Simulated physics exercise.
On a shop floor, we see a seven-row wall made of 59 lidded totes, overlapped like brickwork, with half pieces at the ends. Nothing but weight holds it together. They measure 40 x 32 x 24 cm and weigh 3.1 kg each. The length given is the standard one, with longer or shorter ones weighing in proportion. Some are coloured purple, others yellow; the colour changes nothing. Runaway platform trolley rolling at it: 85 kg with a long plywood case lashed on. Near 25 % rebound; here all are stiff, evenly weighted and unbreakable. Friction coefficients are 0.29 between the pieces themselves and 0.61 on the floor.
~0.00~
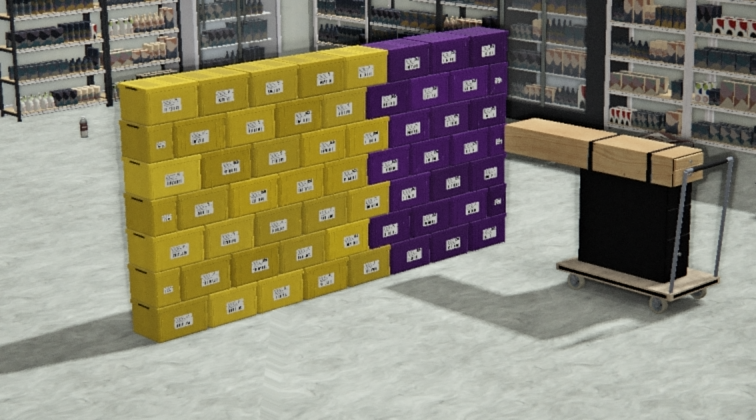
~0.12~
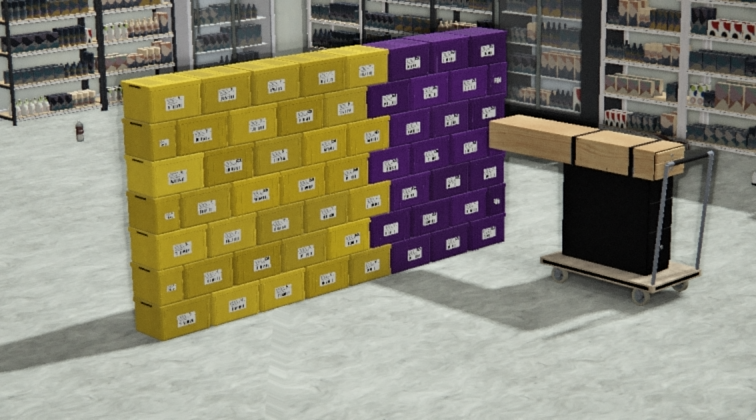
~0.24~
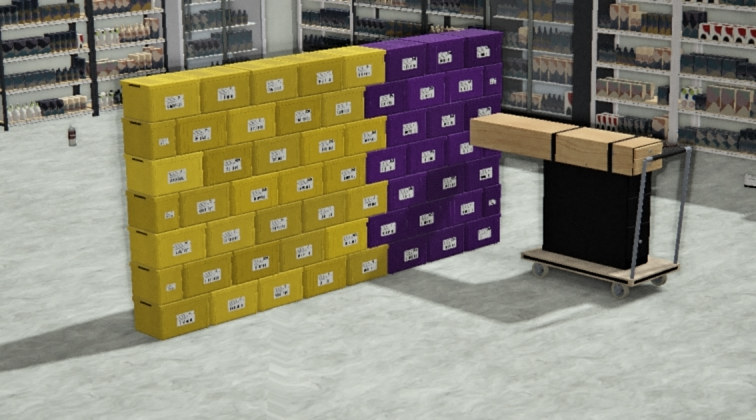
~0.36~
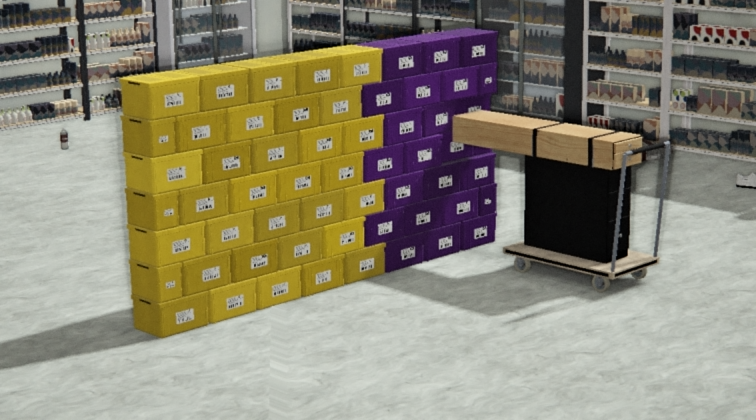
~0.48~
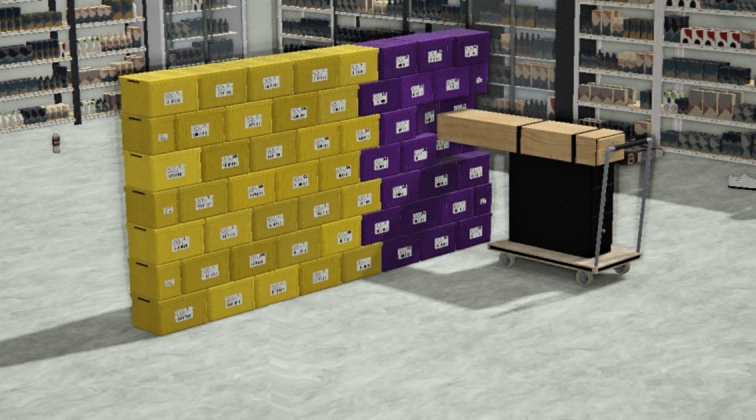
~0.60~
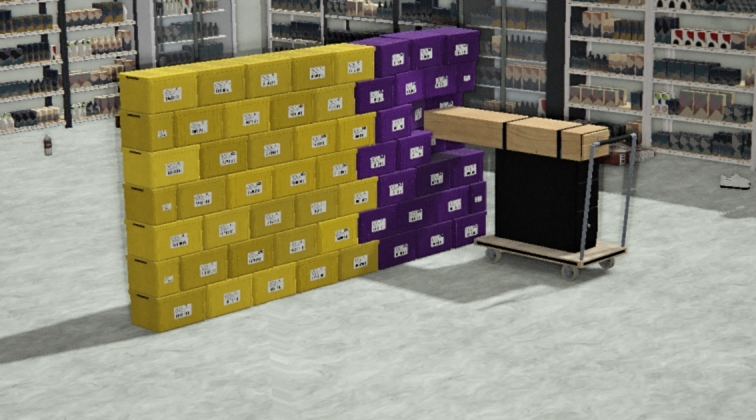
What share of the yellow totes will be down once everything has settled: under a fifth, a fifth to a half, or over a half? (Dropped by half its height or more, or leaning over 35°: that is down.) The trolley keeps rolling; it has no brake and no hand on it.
Under a fifth.
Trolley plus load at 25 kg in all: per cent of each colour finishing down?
In that case purple 0, yellow 0 per cent.
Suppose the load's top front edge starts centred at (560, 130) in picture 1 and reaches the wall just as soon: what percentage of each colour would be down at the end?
You'd end up with purple at 30 per cent down and yellow at 0 per cent.
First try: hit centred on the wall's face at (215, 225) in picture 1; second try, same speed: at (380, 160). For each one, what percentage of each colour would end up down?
For purple it's 0 then 20 per cent, for yellow 50 then 20 per cent.
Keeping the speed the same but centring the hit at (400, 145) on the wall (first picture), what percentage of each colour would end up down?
That would leave purple at 40 % and yellow at 10 %.
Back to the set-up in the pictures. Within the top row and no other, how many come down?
The number is 3.
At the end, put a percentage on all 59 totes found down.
Close to 15 per cent of them.
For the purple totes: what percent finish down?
Purple share down - 40 in a hundred.
After 0.82 s, load 41 cm past the wall's line, still rolling; none of the 35 yellow totes down (0 of 59 in all colours); top yellow tote unmoved; top purple tote 28 cm from its place.
After 1.14 s, load 58 cm past the wall's line, still rolling; none of the 35 yellow totes down (6 of 59 in all colours); top yellow tote unmoved; top purple tote 41° from how it stood, 22 cm lower.
After 1.52 s, load 66 cm past the wall's line, still rolling; none of the 35 yellow totes down (10 of 59 in all colours); top yellow tote unmoved; top purple tote on its side.
After 2.08 s, load 66 cm past the wall's line, stopped; none of the 35 yellow totes down (10 of 59 in all colours); top yellow tote unmoved; top purple tote on its side.
In the end (3.0 s), load 66 cm past the wall's line, stopped; none of the 35 yellow totes down (10 of 59 in all colours); top yellow tote unmoved; top purple tote 1.43 m lower. That is 0 per cent. From the last view, middles, top yellow tote near (158, 91), top purple tote near (305, 156).
